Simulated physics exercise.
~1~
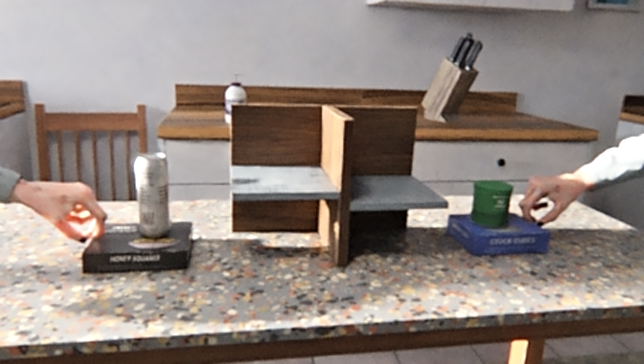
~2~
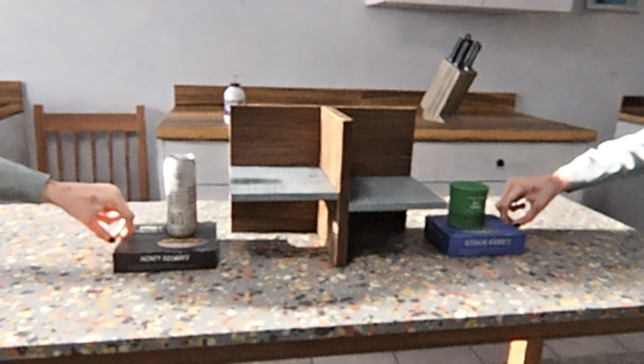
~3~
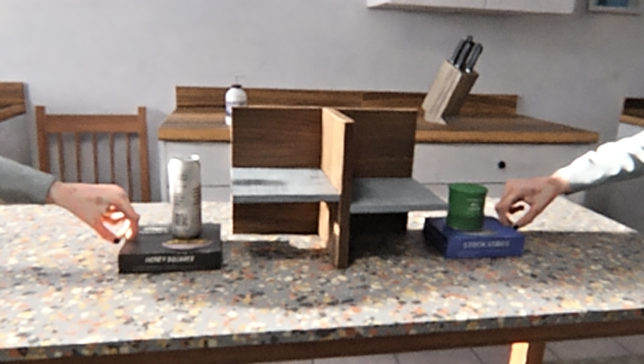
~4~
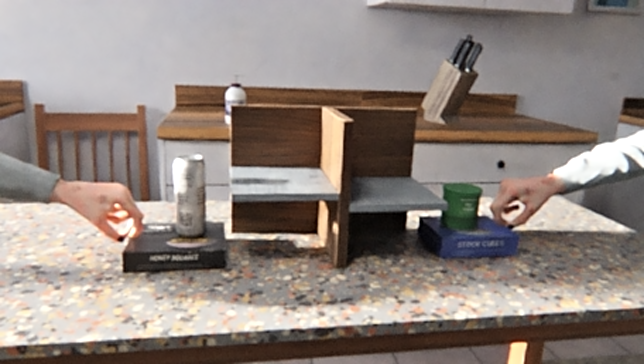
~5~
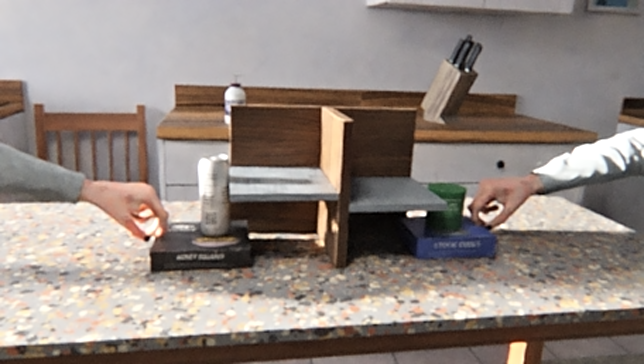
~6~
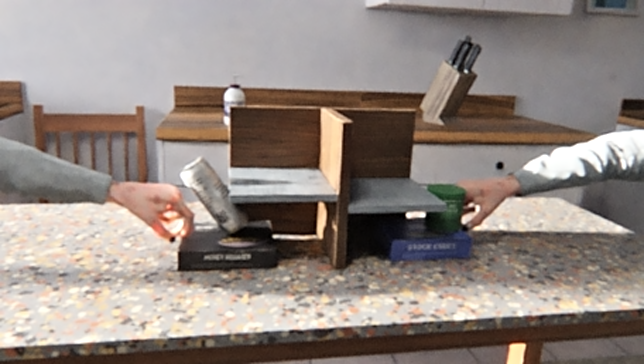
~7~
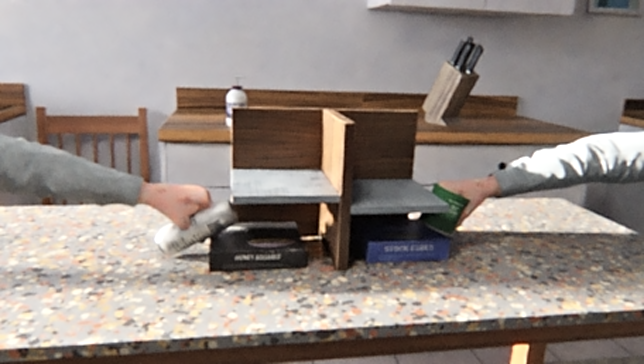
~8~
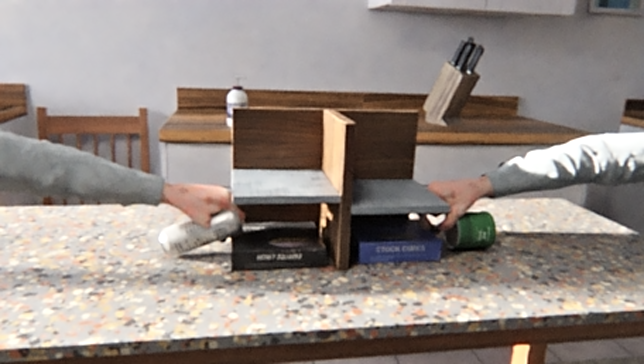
On a speckled kitchen table, two hands push a black packet carrying a white can rightward and a blue packet carrying a green pot leftward under low shelves; the shelf edges knock both back, and they end up lying on their sides outside as the packets slide beneath.
